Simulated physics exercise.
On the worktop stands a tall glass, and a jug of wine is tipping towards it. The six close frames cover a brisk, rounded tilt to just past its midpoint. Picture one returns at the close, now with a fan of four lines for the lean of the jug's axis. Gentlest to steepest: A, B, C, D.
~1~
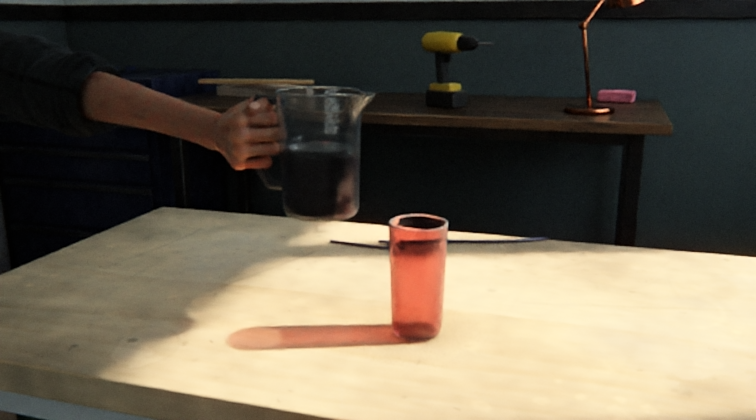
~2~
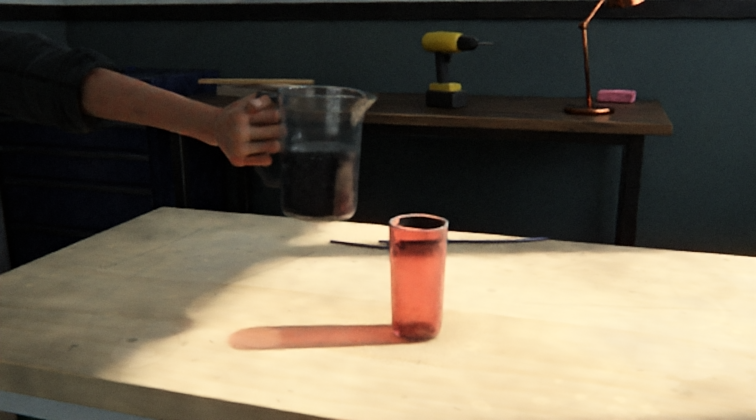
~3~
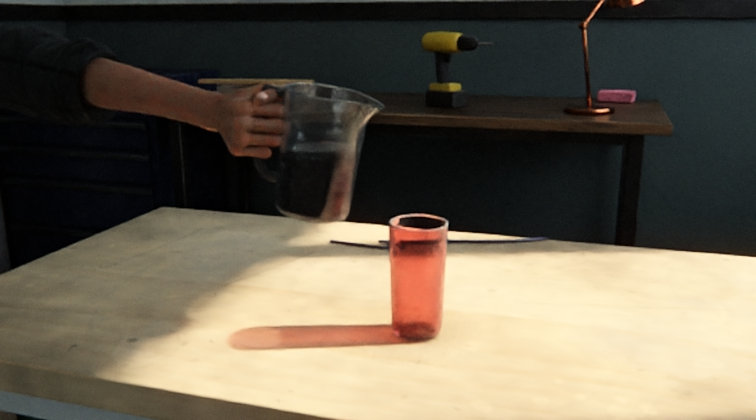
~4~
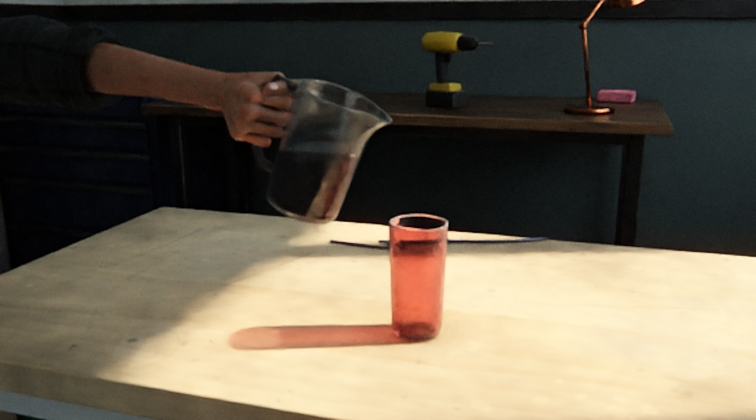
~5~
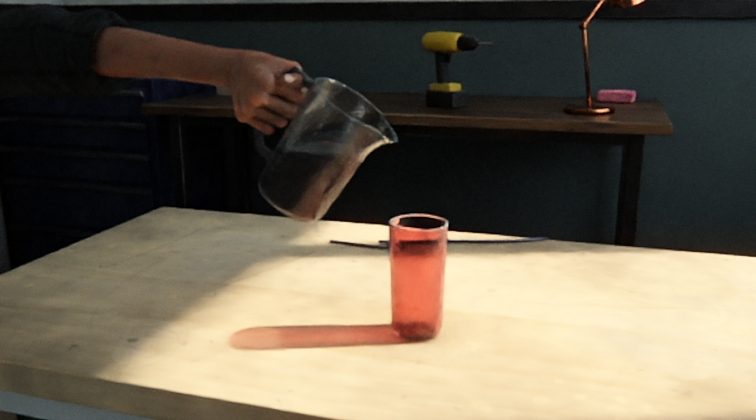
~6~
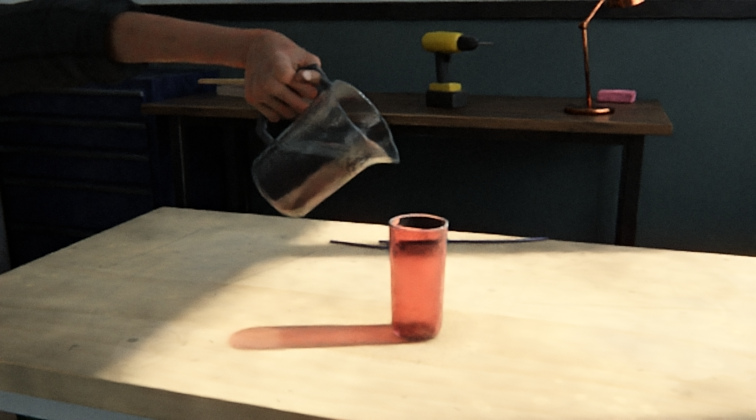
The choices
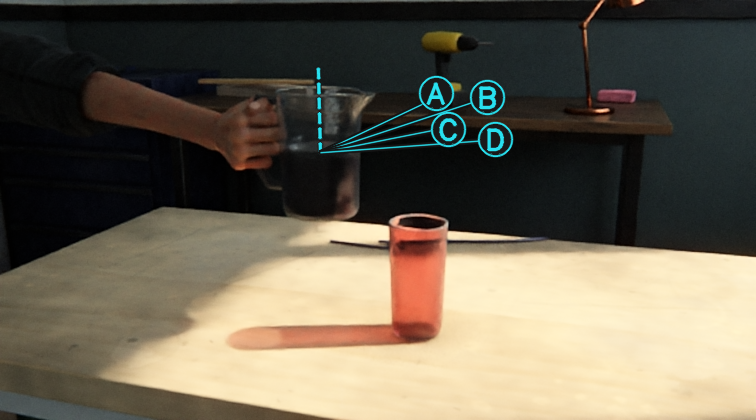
The clip shows a hand holding a clear jug of dark liquid beside and above a tall reddish glass on a sunlit worktop, then progressively tilting the jug rightward towards the glass, with no liquid leaving its lip.
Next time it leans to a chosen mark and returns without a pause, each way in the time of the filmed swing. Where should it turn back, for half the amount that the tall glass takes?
C beats the others.
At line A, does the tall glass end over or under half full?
Under half.
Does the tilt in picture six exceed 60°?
No.
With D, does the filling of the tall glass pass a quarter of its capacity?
Yes.
On the marked copy, A at (422, 104); B at (471, 102); C at (430, 130); D at (479, 141).
Choosing A, the tall glass ends with about 19 % of what it can hold.
Choosing B, the tall glass ends with about 34 % of what it can hold.
Choosing C, the tall glass ends with about 53 % of what it can hold.
Choosing D, the tall glass ends with about 71 % of what it can hold; 3 % of the wine is spilt.
